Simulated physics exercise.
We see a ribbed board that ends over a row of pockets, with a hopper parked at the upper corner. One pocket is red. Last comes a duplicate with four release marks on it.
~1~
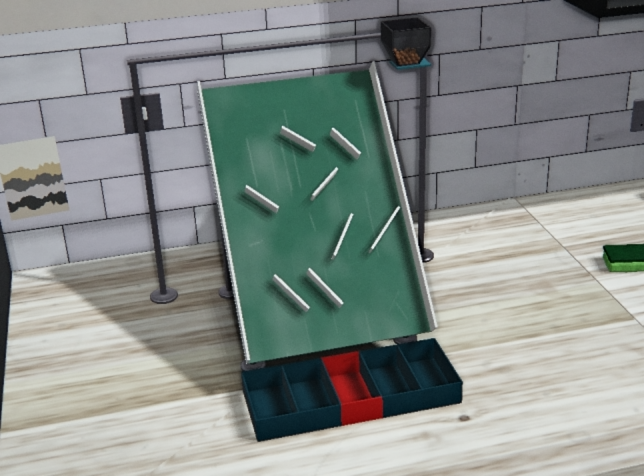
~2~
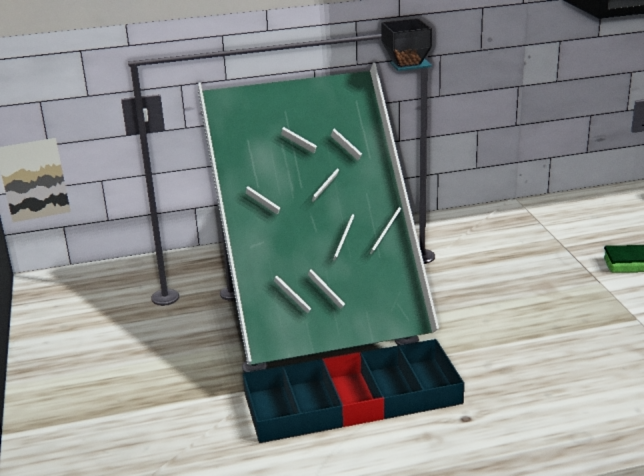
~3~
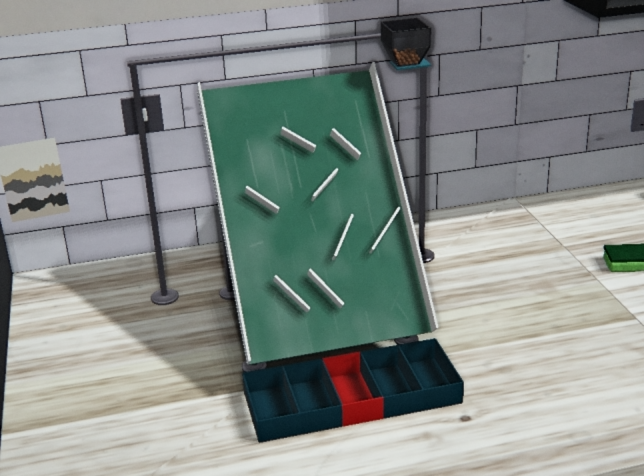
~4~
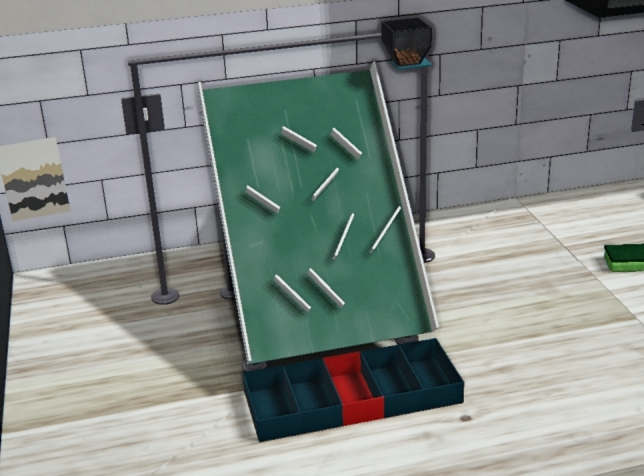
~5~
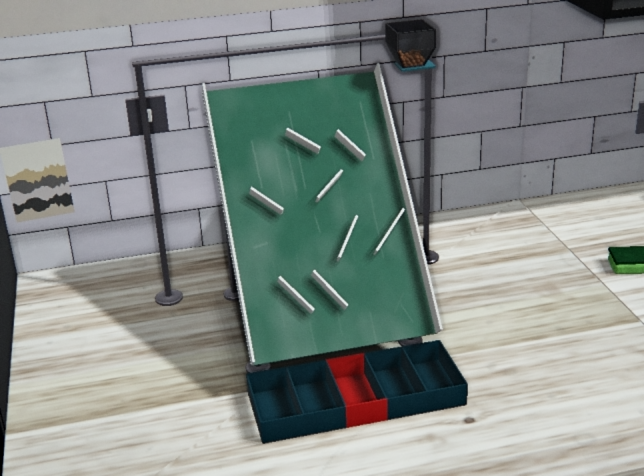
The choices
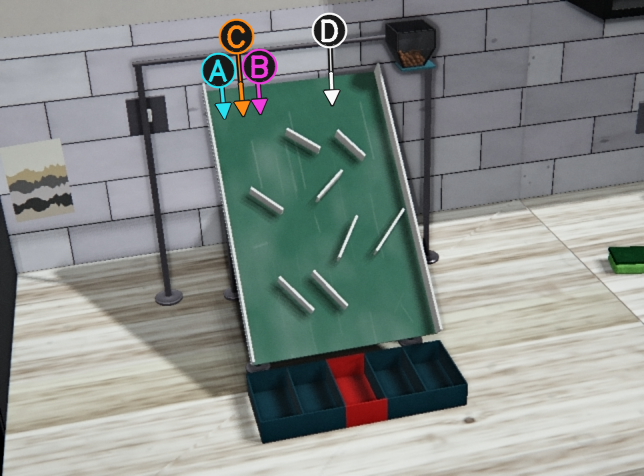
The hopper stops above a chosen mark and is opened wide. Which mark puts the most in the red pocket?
D works best here.
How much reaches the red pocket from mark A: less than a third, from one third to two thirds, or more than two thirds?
Mark A gives less than a third.
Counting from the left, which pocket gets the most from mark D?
The third from the left.
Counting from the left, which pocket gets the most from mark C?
It is the fourth one.
On the marked copy, mark A meets the board at (224, 113); mark B meets the board at (259, 108); mark C meets the board at (242, 110); mark D meets the board at (332, 99).
If A is chosen, a stray few in the red pocket, about half in other pockets, about half outside the box.
If B is chosen, a small part in the red pocket, most in other pockets, a small part outside the box.
If C is chosen, a stray few in the red pocket, most in other pockets, about a quarter outside the box.
If D is chosen, about half in the red pocket, about a third in other pockets, about a quarter outside the box.
